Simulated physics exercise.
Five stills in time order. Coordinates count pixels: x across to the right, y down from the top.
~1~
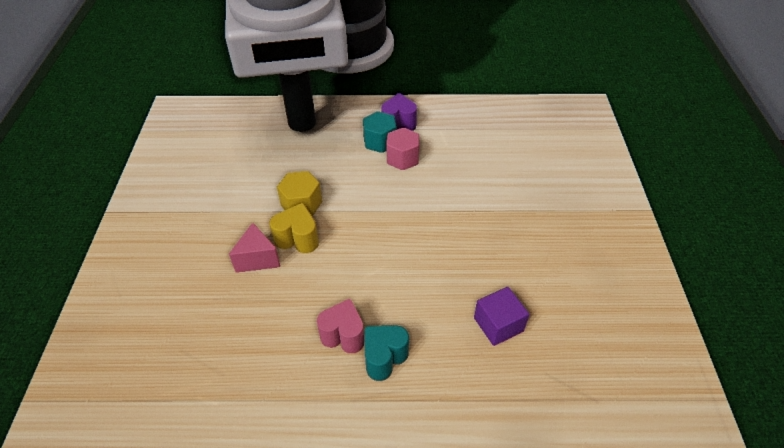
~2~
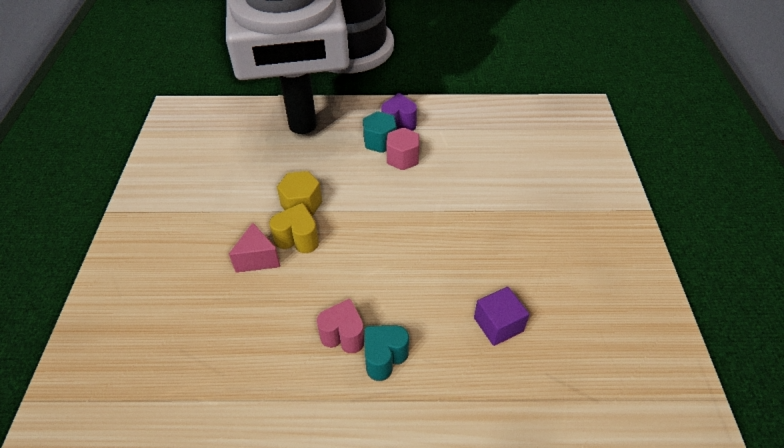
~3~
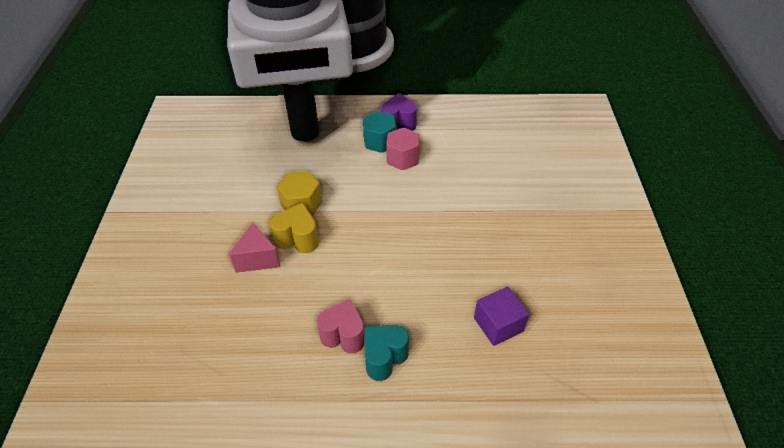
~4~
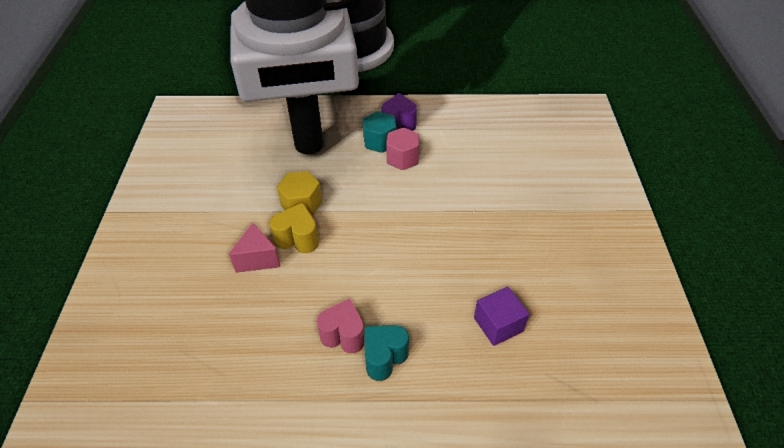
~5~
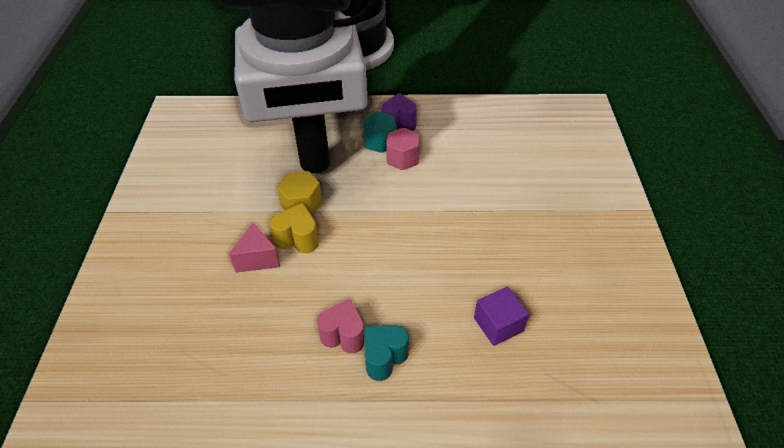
A grey and white robot arm with a black peg stands at the back of a pale wooden table on a green floor, seen from above and in front. Yellow and pink blocks sit left of centre, teal, purple and pink ones at the back, pink and teal hearts near the front, and a purple cube to the right. The peg slides slowly forward and slightly right toward the yellow hexagon, while the blocks and camera stay still.
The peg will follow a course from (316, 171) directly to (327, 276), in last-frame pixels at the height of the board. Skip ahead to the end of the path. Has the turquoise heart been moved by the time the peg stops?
No, I don't think so.
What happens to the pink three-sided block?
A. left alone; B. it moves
Answer: B.
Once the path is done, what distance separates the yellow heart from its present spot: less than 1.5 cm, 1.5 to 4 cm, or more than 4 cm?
My answer is that it shifts over 4 cm.
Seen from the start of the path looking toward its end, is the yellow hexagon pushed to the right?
Yes, that is what happens.
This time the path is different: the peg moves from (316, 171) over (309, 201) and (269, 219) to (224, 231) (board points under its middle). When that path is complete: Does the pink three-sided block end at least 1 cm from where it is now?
Yes, that is what happens.
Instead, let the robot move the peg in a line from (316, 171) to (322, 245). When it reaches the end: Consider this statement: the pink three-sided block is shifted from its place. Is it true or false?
It is true.
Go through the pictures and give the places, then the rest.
In the first picture, peg's lower end (302, 123); pink three-sided block (252, 241); yellow heart (294, 219); yellow hexagon (298, 184); turquoise heart (384, 341).
In the second picture, peg (303, 126); blocks still.
In the third picture, peg (305, 133); blocks still.
In the fourth picture, peg (309, 145); blocks still.
In the fifth picture, peg (315, 164); pink three-sided block (252, 241); yellow heart (294, 219); yellow hexagon (298, 184); turquoise heart (384, 341).
What follows on the original path. One third of the way, peg (318, 196); pink three-sided block (248, 244); yellow heart (287, 239), turned 20° clockwise; yellow hexagon (295, 209).
Two thirds of the way, peg (322, 231); pink three-sided block (239, 253), turned 55° clockwise; yellow heart (270, 272), turned 45° clockwise; yellow hexagon (292, 243), turned 20° clockwise.
At the end, peg (326, 269); pink three-sided block (238, 253), turned 65° clockwise; yellow heart (249, 292), turned 85° clockwise; yellow hexagon (287, 274), turned 60° clockwise; turquoise heart still.
